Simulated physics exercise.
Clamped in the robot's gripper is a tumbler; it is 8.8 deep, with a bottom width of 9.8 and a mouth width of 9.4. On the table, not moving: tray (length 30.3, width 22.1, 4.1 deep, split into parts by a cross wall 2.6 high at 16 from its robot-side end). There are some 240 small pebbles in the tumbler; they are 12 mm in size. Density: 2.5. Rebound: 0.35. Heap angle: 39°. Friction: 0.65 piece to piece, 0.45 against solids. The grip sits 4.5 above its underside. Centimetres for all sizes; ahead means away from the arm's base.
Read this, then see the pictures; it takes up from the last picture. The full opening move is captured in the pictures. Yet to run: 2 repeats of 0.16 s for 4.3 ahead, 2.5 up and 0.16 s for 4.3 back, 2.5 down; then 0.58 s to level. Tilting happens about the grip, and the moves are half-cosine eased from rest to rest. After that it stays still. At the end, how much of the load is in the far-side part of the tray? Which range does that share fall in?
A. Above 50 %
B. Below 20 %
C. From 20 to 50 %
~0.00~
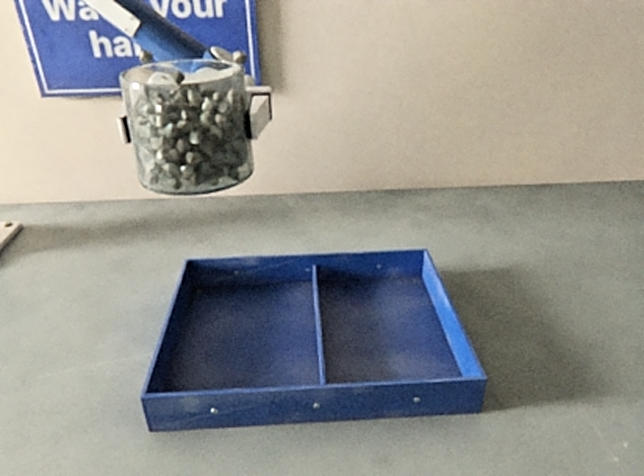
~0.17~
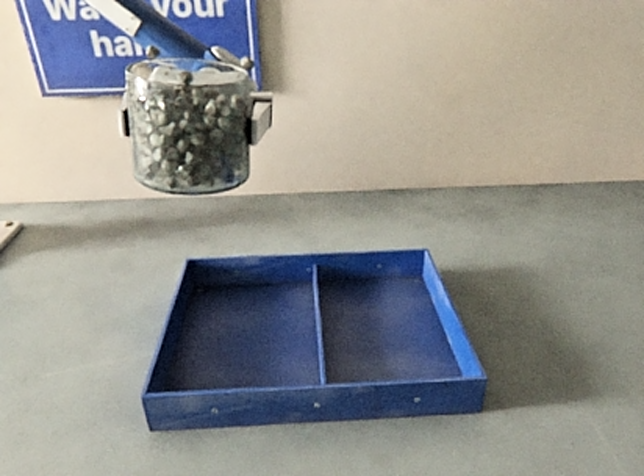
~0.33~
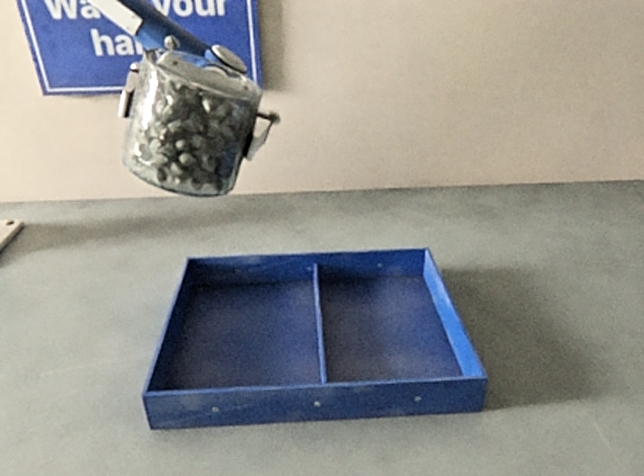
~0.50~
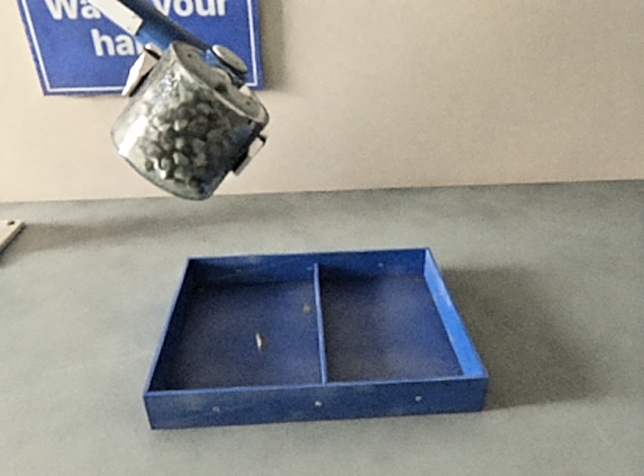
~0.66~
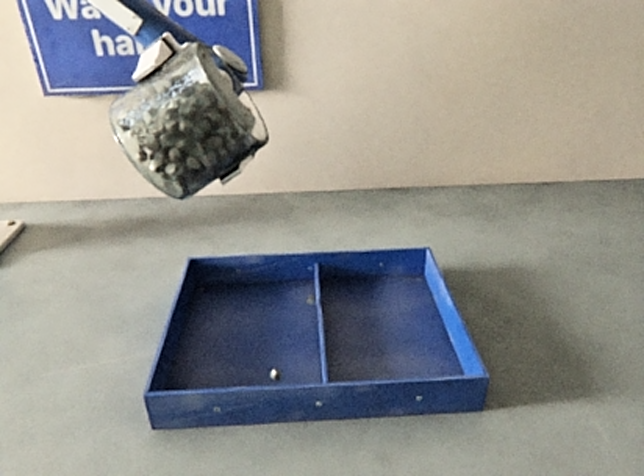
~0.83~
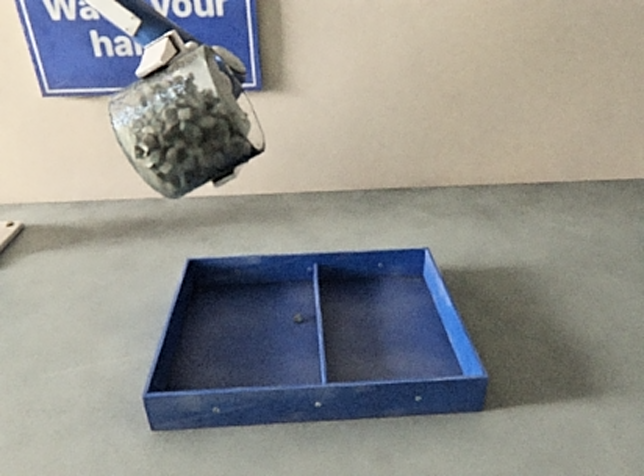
B.
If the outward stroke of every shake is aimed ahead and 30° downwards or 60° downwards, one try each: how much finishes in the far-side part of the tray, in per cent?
First try about 0 %, second try about 0 %.
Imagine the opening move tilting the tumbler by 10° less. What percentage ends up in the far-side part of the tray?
Estimate: Around 5 per cent.
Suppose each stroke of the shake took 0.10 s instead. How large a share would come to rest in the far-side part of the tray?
In that case around 50 per cent.
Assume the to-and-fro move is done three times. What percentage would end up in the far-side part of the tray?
Near 15 per cent.
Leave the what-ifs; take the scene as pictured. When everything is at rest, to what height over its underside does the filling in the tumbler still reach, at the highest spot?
I'd say close to 8.5 cm.
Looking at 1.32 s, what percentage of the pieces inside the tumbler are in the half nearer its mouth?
Close to 45 in a hundred.
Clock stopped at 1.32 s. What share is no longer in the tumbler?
Roughly 10 per cent by then.
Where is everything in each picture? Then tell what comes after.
The first frame shows tumbler middle at (191, 126), level; upper third of the load around (187, 116), from x 140 to 245, top at y 55; 245 in the tumbler.
The second frame shows tumbler middle at (191, 126), tilted 6° forward; upper third of the load around (186, 114), from x 140 to 245, top at y 50.
The third frame shows tumbler middle at (192, 124), tilted 22° forward; upper third of the load around (178, 114), from x 135 to 275, top at y 45; 243 in the tumbler, 2 in flight or on a rim.
The fourth frame shows tumbler middle at (192, 124), tilted 42° forward; upper third of the load around (171, 111), from x 130 to 305, top at y 75; 243 in the tumbler, 2 in the robot-side part.
The fifth frame shows tumbler middle at (192, 124), tilted 58° forward; upper third of the load around (167, 105), from x 125 to 310, top at y 80; 243 in the tumbler, 2 in the robot-side part.
The sixth frame shows tumbler middle at (191, 125), tilted 64° forward; upper third of the load around (167, 105), from x 125 to 300, top at y 80; 243 in the tumbler, 2 in the robot-side part.
After 1.32 s, tilted 64° forward, highest piece 29 above the table; 219 in the tumbler, 13 in the robot-side part, 12 in the far-side part, 1 in flight or on a rim.
After 1.81 s, tilted 24° forward, highest piece 28 above the table; 199 in the tumbler, 24 in the far-side part, 21 in the robot-side part, 1 in flight or on a rim.
After 2.25 s, level, highest piece 29 above the table; 199 in the tumbler, 24 in the far-side part, 22 in the robot-side part.
After 3.30 s, level, highest piece 29 above the table; 199 in the tumbler, 24 in the far-side part, 22 in the robot-side part.
At rest, 199 in the tumbler, 24 in the far-side part, 22 in the robot-side part. That is 10 % in the far-side part of the tray.
